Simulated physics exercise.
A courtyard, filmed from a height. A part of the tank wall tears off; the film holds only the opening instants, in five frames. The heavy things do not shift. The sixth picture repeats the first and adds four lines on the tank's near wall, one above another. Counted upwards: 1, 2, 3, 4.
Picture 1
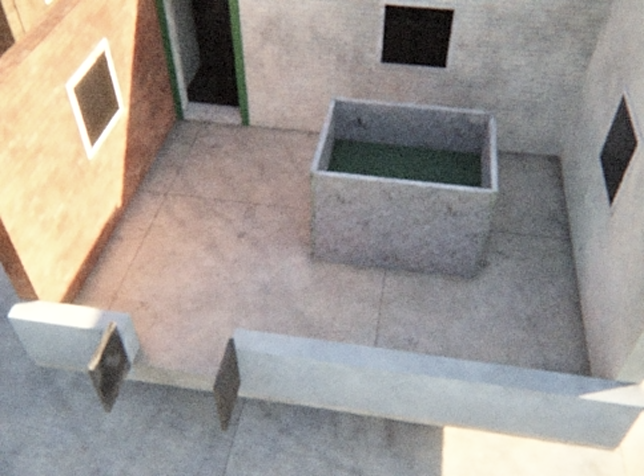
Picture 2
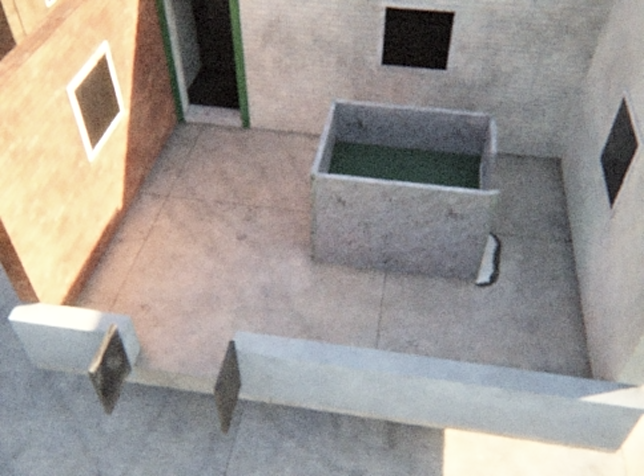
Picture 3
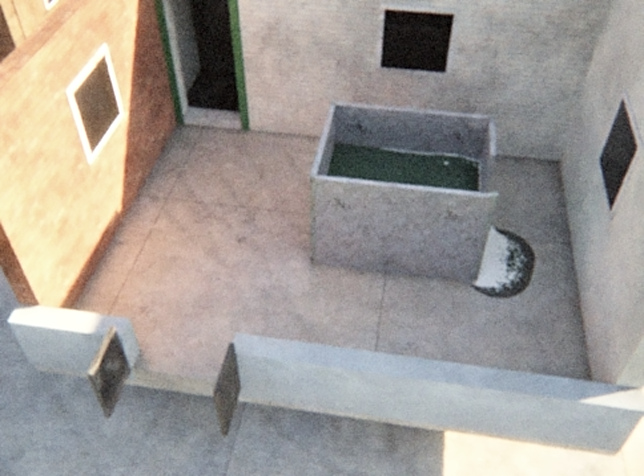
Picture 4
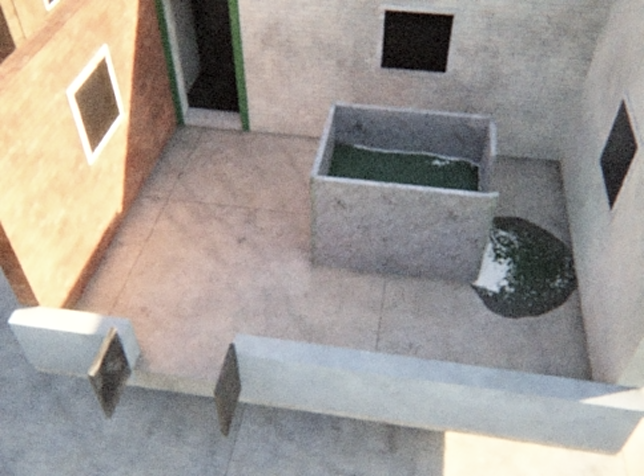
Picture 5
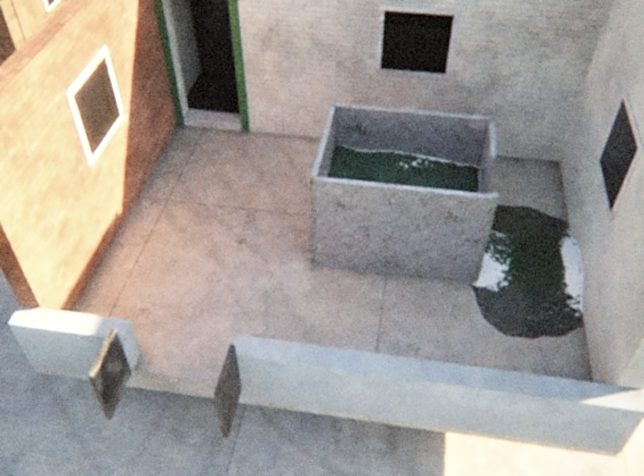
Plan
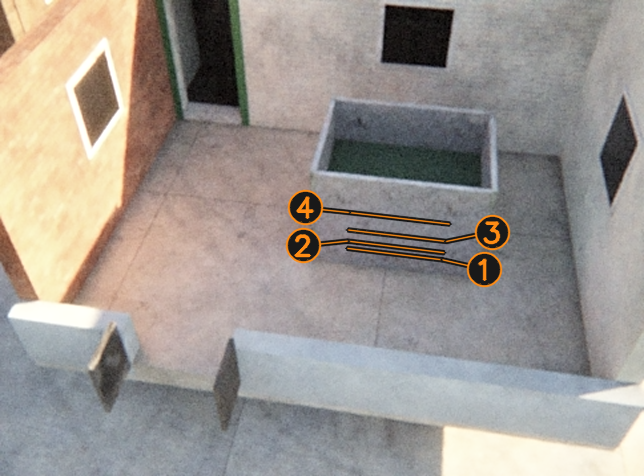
A stone tank in a walled courtyard leaks dark water from its right side, spreading across the ground.
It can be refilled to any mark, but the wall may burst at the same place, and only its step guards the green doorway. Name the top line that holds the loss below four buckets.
Level 4.
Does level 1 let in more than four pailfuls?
No.
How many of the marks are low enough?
All of them.
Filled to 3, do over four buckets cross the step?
No, that is safe.
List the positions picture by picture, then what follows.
Water in the tank at rest, its middle at (403, 181); foot of the green doorway at (213, 122); open gate at (181, 318).
Water covers 1 % of the ground and shows as far out as (491, 257).
Water covers 3 % of the ground and shows as far out as (524, 247).
Water covers 7 % of the ground and shows as far out as (571, 260).
Water covers 10 % of the ground and shows as far out as (579, 318).
On the marked copy, 1 at (394, 254); 2 at (395, 246); 3 at (396, 235); 4 at (398, 218); from the bottom up 1, 2, 3, 4.
Choosing 1, nothing gets over.
Choosing 2, nothing gets over.
Choosing 3, nothing gets over.
Choosing 4, a bucket or two gets in.
